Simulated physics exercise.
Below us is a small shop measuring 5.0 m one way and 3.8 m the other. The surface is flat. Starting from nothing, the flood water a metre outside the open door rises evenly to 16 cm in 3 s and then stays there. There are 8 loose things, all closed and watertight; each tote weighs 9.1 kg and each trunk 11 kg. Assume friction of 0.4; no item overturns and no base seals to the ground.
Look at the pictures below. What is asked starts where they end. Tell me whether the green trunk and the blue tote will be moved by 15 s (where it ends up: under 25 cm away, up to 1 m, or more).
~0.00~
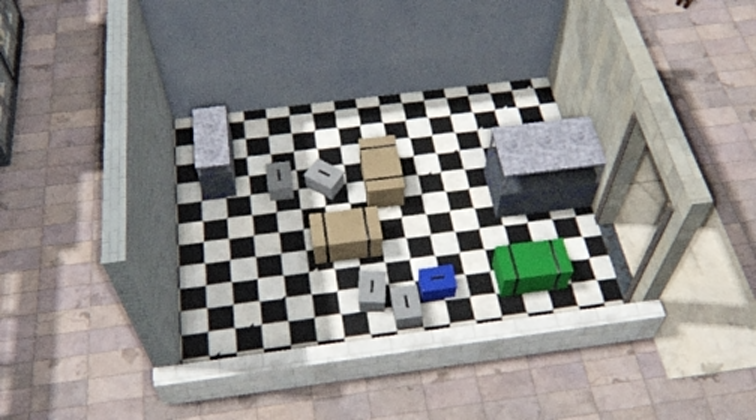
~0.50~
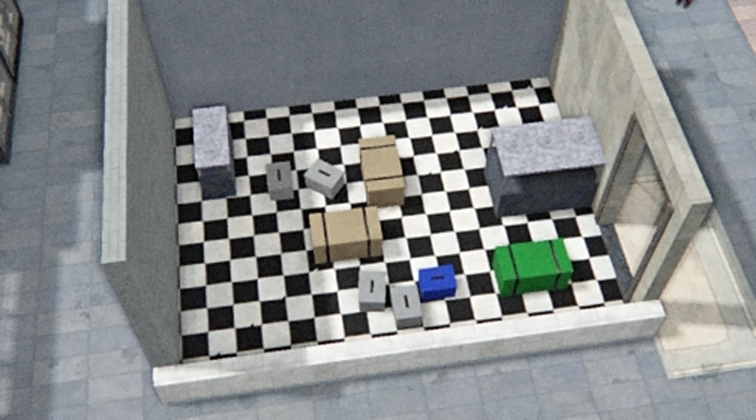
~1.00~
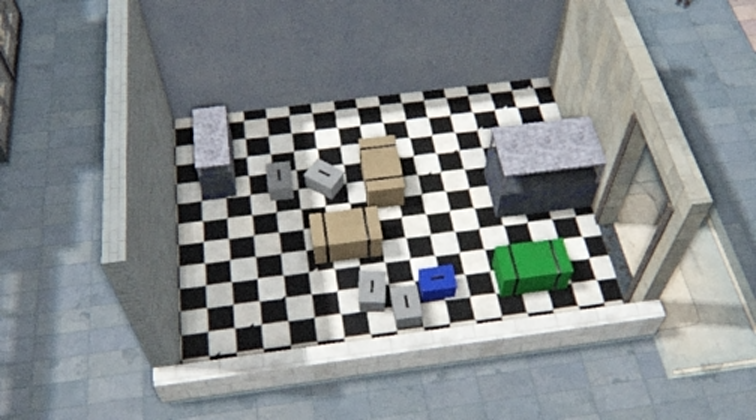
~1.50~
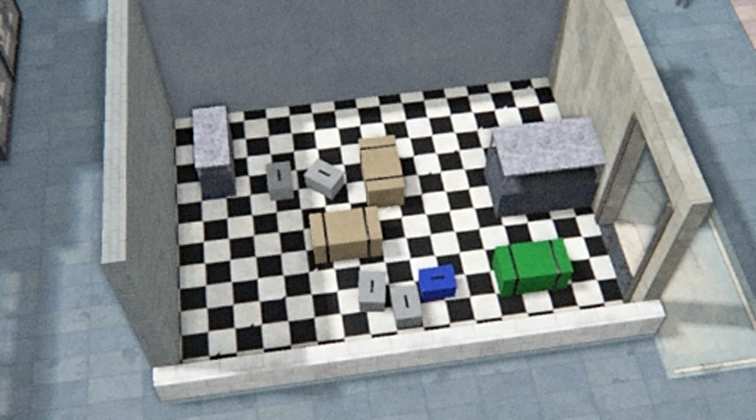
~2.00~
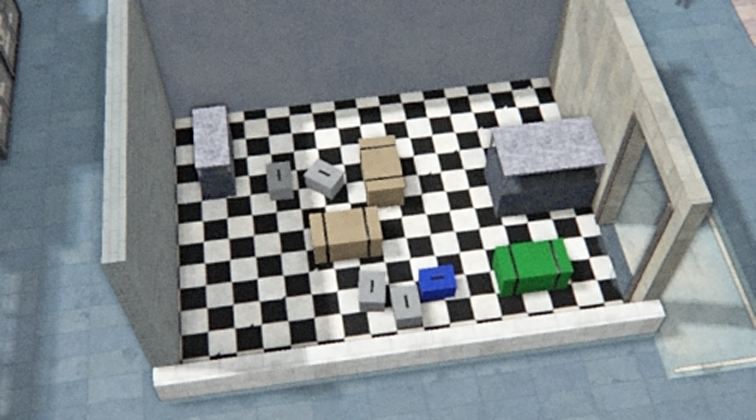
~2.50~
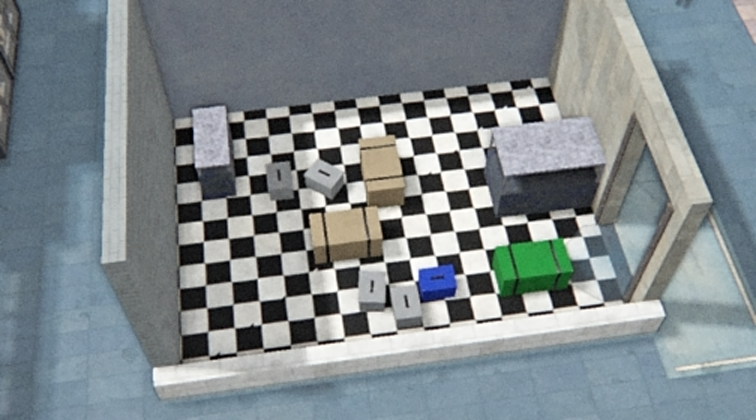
The green trunk covers a big distance, and the blue tote covers a big distance.
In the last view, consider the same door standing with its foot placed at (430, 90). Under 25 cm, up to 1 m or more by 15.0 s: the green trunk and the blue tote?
With that change, the green trunk would drift a bit while the blue tote would go a long distance.
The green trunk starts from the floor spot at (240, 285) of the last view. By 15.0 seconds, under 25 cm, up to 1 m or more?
Well, it gets a small push.
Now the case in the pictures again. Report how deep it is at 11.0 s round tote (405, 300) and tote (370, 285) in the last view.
I'd estimate 7 cm for the first and 7 cm for the second.
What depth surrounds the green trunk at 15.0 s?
Around 4 cm.
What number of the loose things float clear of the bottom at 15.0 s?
At that moment it comes to 6.
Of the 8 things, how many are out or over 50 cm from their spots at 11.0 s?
6 in all.
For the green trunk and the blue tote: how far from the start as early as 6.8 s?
About 100 cm and 60 cm, respectively.
After 3.5 s the green trunk is near (513, 262), 0.2 m from its start, aground; the blue tote is near (438, 278), 0.0 m from its start, aground; 0 afloat.
After 6.8 s the green trunk is near (449, 248), 1.0 m from its start, afloat; the blue tote is near (393, 250), 0.6 m from its start, aground; 1 afloat.
After 11.0 s the green trunk is near (415, 114), 2.5 m from its start, aground; the blue tote is near (335, 196), 1.6 m from its start, aground; 3 afloat.
After 15.0 s the green trunk is near (453, 112), 2.3 m from its start, afloat; the blue tote is near (352, 185), 1.6 m from its start, aground; 6 afloat.
